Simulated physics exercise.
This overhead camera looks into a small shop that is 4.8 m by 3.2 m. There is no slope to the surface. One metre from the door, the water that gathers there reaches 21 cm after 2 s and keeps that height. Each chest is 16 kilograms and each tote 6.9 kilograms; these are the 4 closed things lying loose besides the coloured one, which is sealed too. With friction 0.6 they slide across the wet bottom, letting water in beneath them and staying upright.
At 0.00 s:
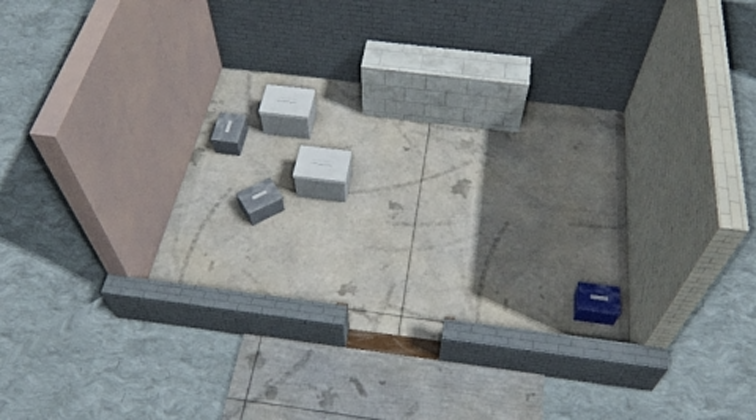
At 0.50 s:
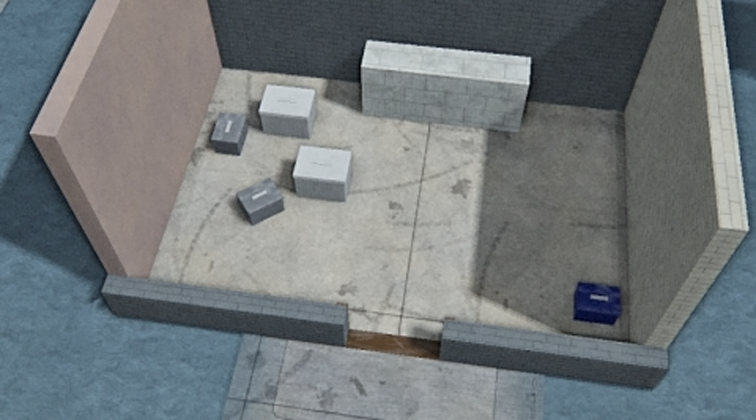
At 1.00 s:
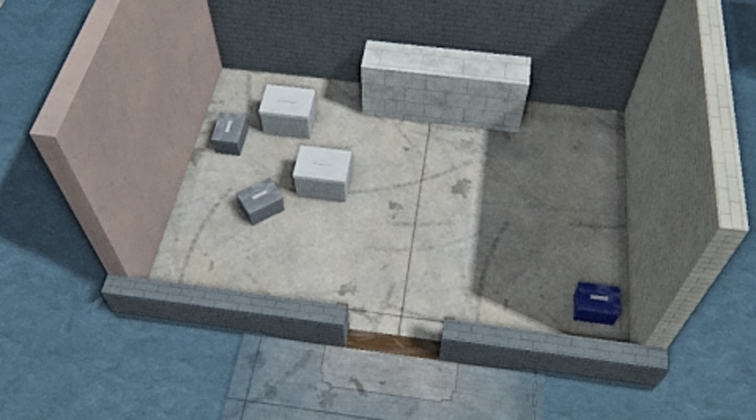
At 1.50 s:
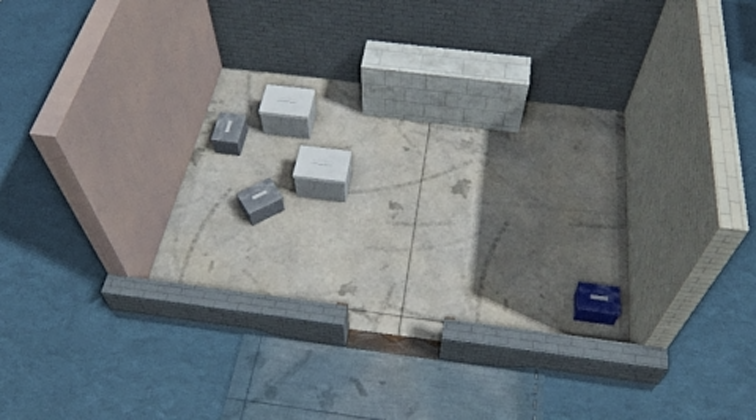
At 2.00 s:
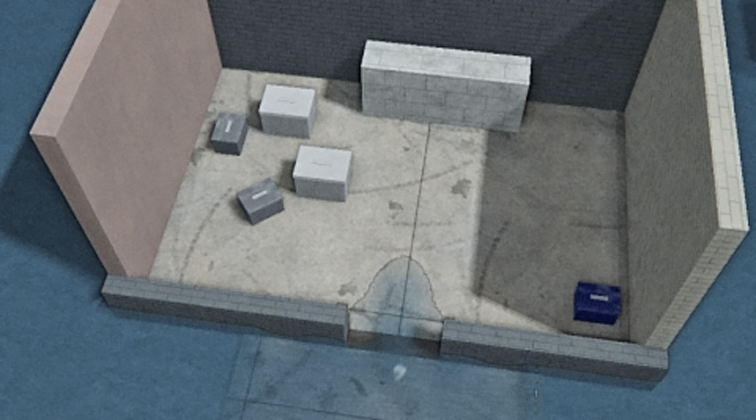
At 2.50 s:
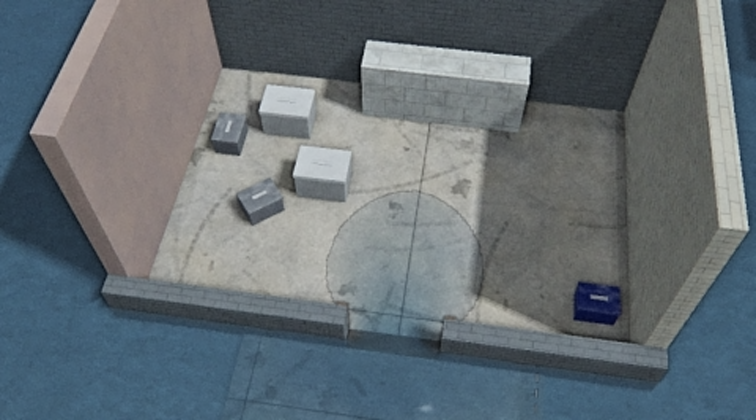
Water rising outside a small roofless room, then spreading through the doorway across the floor while grey, white and blue boxes sit still.
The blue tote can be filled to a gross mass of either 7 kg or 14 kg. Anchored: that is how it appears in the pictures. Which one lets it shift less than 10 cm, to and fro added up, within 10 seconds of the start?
Heavier.
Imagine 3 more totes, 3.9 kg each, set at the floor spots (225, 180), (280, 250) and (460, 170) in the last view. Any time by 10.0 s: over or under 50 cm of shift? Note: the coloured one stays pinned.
Answer by position: Outside the range; inside the range; outside the range.
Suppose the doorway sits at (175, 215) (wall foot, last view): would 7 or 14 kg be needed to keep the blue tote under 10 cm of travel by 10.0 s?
If so, both fall short.
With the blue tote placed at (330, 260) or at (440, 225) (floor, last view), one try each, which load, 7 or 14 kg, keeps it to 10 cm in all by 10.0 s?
In order: Only the heavier one succeeds; both fall short.
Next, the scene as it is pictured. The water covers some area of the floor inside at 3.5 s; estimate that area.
I'd put it close to 7.0 m2.
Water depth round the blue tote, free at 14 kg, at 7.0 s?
Around 2 cm.
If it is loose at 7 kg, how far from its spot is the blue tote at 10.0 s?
Displacement near 60 cm.
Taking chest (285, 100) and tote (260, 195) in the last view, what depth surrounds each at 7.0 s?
5 and 3 cm.
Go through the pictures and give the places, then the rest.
The first frame shows the blue tote at (599, 298), on the bottom; water covers 0.0 m2; 0 of 5 have shifted.
The second frame shows the blue tote at (599, 298) rests on the ground; 0.0 m2 under water; 0 of 5 have shifted.
The third frame shows the blue tote at (599, 298) rests on the ground; water covers 0.0 m2; 0 of 5 have shifted.
The fourth frame shows the blue tote at (599, 298) rests on the ground; water covers 0.0 m2; 0 of 5 have shifted.
The fifth frame shows the blue tote at (599, 298) rests on the ground; 0.5 m2 under water; 0 of 5 have shifted.
The sixth frame shows the blue tote at (599, 298), on the bottom; 2.0 m2 under water; 0 of 5 have shifted.
After 3.5 s the blue tote would be 0 cm from its start with 7 kg and 0 cm from its start with 14 kg; 0 cm of water round it then.
After 4.5 s the blue tote would be 0 cm from its start with 7 kg and 0 cm from its start with 14 kg; 0 cm of water round it then.
After 7.0 s the blue tote would be 0 cm from its start with 7 kg and 0 cm from its start with 14 kg; 2 cm of water round it then.
After 10.0 s the blue tote would be 61 cm from its start with 7 kg and 0 cm from its start with 14 kg; 6 cm of water round it then.
